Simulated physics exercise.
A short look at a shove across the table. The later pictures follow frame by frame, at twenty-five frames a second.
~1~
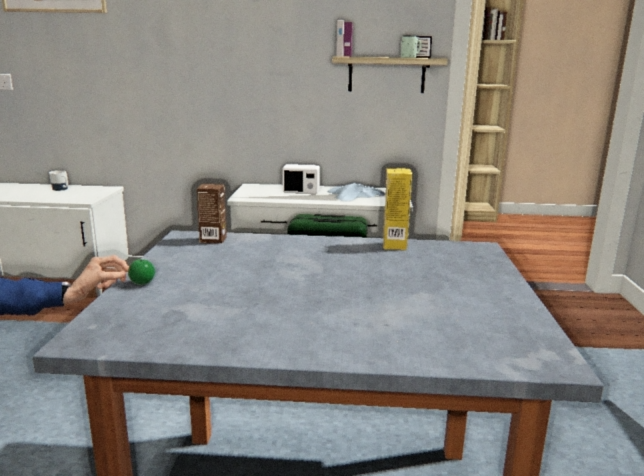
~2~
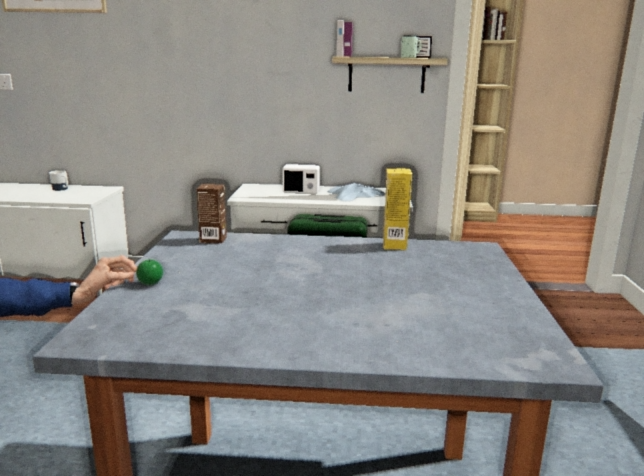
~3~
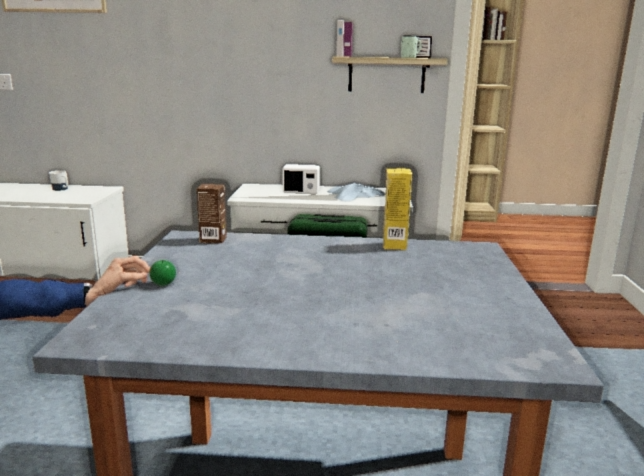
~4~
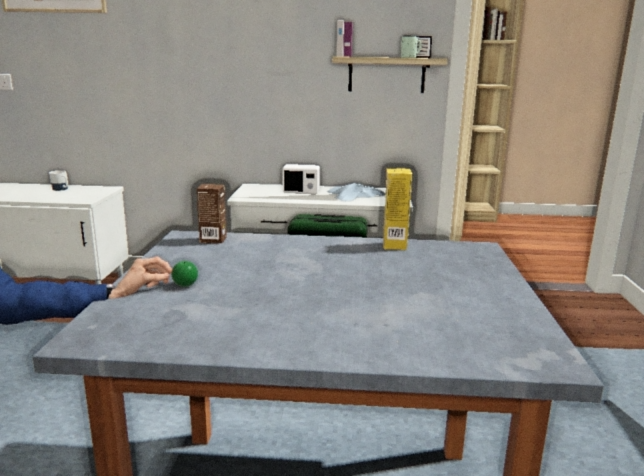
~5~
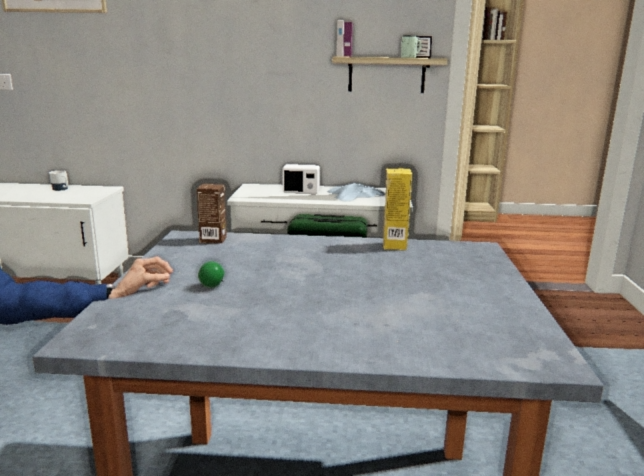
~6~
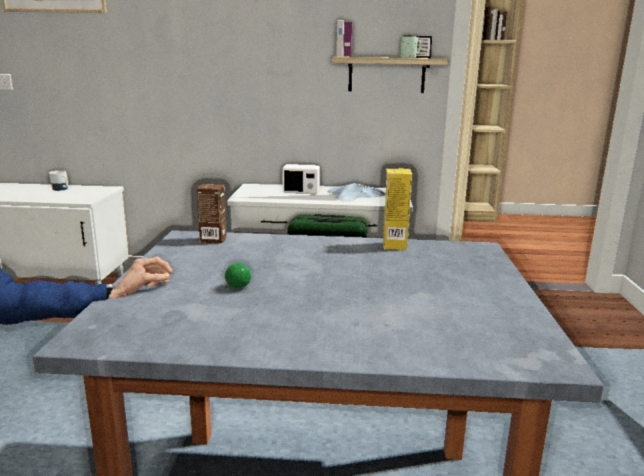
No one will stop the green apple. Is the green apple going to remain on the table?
The green apple drops to the floor.
Then, 0.20 s past the last view, green apple displaced well along near (367, 281).
Then, 0.40 s past the last view, green apple displaced well along near (491, 286).
Then, 0.70 s past the last view, green apple now off the table.
Then, 0.90 s past the last view, things are still on the move.
Finally, off the table, green apple.
